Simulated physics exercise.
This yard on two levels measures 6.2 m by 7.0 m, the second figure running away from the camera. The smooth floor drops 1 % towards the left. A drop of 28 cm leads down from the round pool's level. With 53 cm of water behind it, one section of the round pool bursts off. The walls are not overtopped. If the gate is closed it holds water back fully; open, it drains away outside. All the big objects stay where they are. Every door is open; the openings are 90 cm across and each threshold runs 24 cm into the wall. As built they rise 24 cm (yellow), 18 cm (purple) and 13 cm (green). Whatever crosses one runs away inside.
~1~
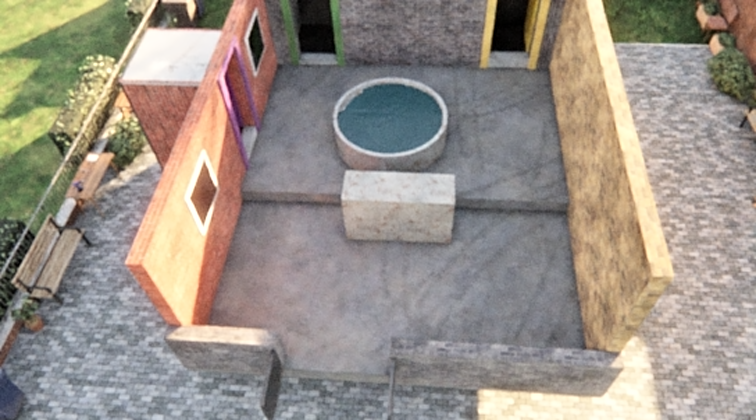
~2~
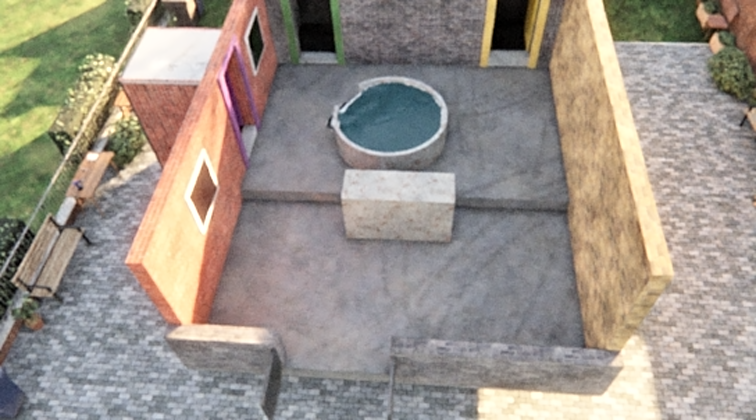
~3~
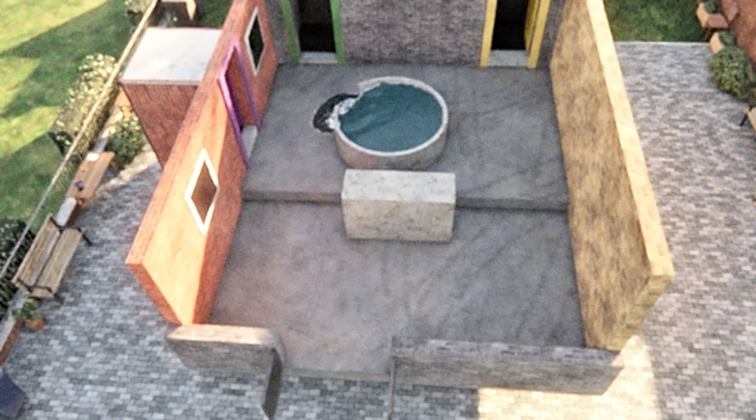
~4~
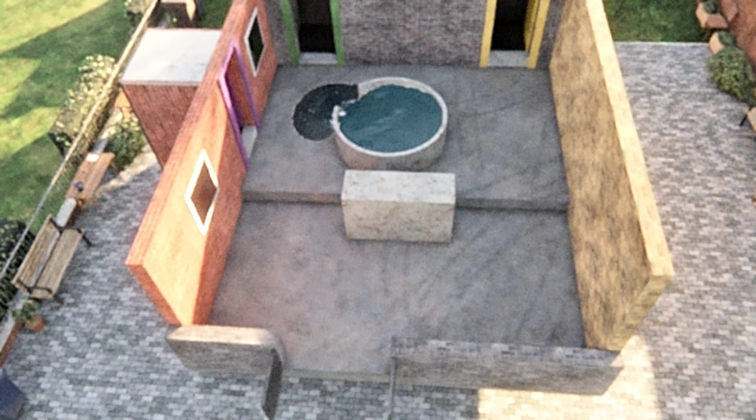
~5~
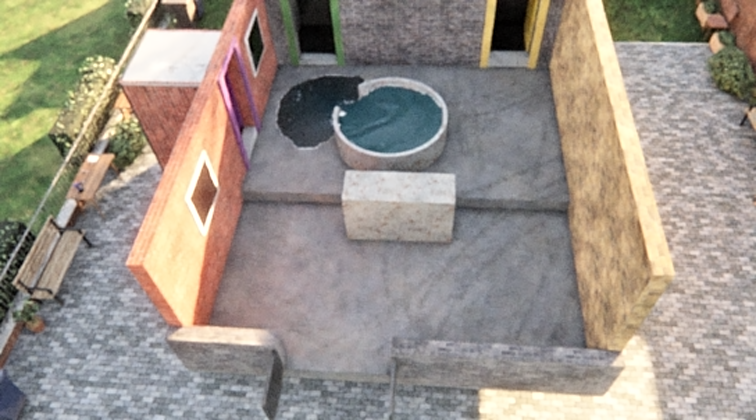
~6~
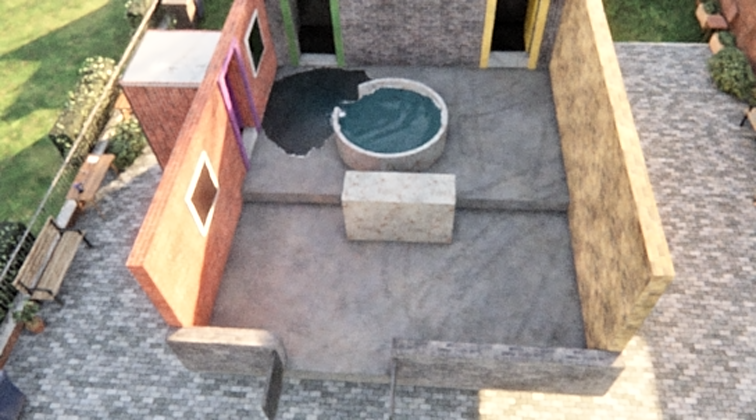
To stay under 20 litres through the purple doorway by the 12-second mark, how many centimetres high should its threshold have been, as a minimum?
At least 7.5 cm or so.
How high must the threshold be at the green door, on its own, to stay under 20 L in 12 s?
About 19 cm at green.
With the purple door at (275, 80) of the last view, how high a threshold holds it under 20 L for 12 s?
Roughly 22 cm.
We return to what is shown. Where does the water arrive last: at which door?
The yellow one.
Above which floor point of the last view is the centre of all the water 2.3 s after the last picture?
Around (350, 123).
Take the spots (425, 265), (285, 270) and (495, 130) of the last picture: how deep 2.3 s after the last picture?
Roughly 0, 0 and 0 cm, in turn.
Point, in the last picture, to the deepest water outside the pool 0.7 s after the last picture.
Around (277, 69).
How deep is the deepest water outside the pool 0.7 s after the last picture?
Up to some 37 cm.
Then, 0.7 s after the last picture water covers 15 % of the floor, deepest (37 cm) near (277, 69); 9 cm at the purple door, 0 litres in over its 18 cm threshold.
Then, 2.3 s after the last picture water covers 20 % of the floor, deepest (23 cm) near (277, 69); 10 cm at the purple door, 0 litres in over its 18 cm threshold.
Then, 11.3 s after the last picture water covers 90 % of the floor, deepest (10 cm) near (273, 84); 6 cm at the purple door, 0 litres in over its 18 cm threshold.
At the purple door as built, the water peaked near 11 cm, 0.9 s after the last picture.
Run again over the same 12 s with other heights there, 31 litres in over 6.5 cm, 12 litres over 8.5 cm. The limit of 20 litres is kept from about 7.5 cm up.
